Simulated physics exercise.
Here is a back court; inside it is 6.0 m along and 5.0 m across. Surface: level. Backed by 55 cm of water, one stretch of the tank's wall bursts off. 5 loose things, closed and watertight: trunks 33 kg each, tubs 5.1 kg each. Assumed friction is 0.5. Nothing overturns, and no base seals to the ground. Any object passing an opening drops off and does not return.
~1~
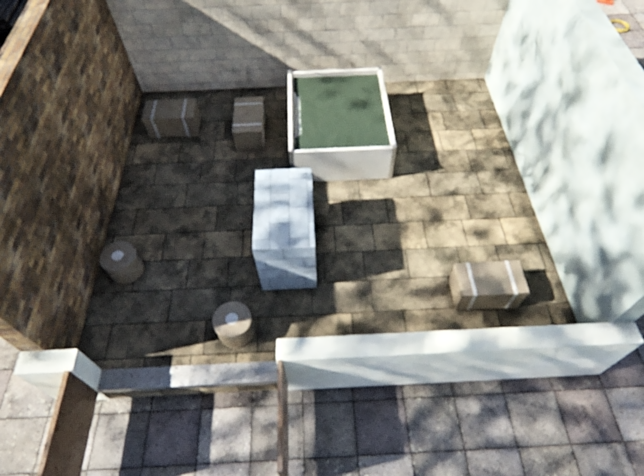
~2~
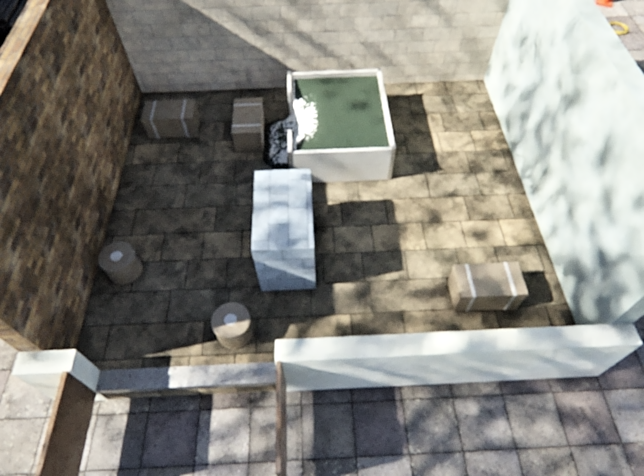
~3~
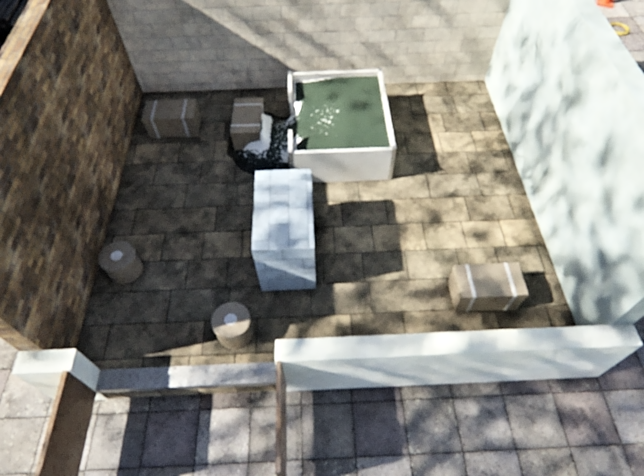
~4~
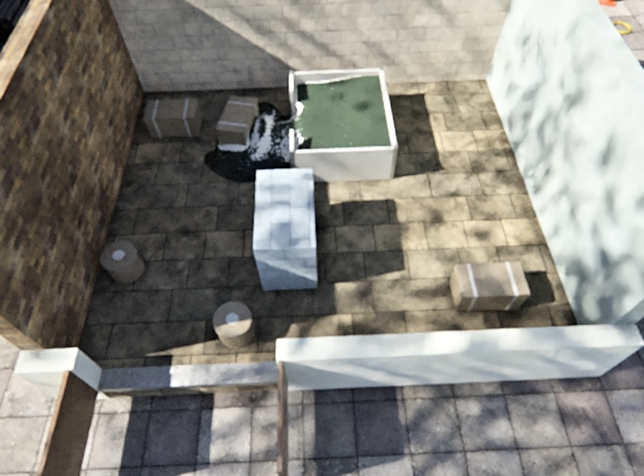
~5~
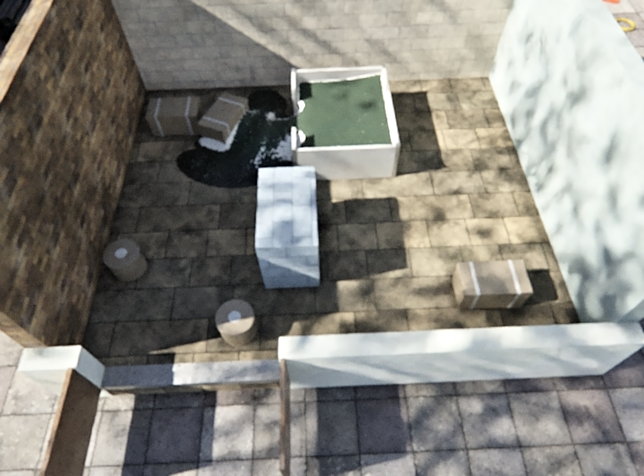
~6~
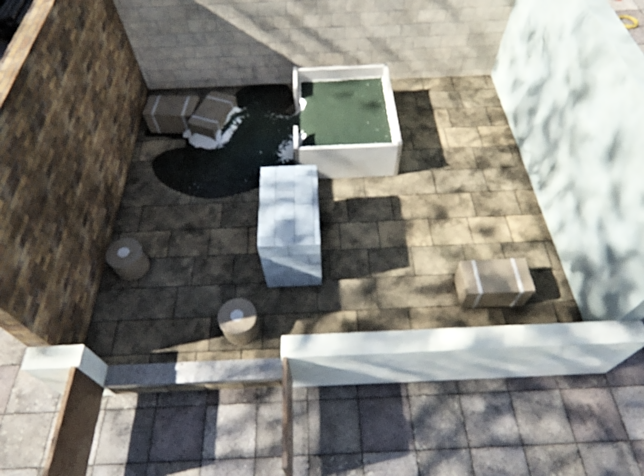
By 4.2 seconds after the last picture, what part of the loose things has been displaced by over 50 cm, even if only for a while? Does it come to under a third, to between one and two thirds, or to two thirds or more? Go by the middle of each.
My guess is it is going to land in the middle band.
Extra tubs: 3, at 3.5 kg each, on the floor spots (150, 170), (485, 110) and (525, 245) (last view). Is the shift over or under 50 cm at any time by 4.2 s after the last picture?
Result, one by one: Exceeded, not exceeded and not exceeded.
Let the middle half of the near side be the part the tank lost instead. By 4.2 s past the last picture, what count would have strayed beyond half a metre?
That gives 2 of them.
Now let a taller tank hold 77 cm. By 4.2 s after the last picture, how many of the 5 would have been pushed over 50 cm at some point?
In that case 4 of them.
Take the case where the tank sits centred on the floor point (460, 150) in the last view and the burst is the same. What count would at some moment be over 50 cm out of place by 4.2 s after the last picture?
Then the count would be 2.
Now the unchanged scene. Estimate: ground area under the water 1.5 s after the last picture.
Somewhere around 13 m2, roughly.
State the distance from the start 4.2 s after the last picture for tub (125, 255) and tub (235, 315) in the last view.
Gone out; 20 cm.
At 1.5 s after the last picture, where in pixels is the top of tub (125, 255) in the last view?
Near (124, 286).
Then, 0.4 s after the last picture 1 of 5 are over 50 cm from their spots; 0 afloat.
Then, 1.5 s after the last picture 2 of 5 are over 50 cm from their spots; 1 afloat.
Then, 2.8 s after the last picture 2 of 5 are over 50 cm from their spots; 2 afloat.
Then, 4.2 s after the last picture 3 of 5 are over 50 cm from their spots, and 3 have been at some point; 2 afloat.
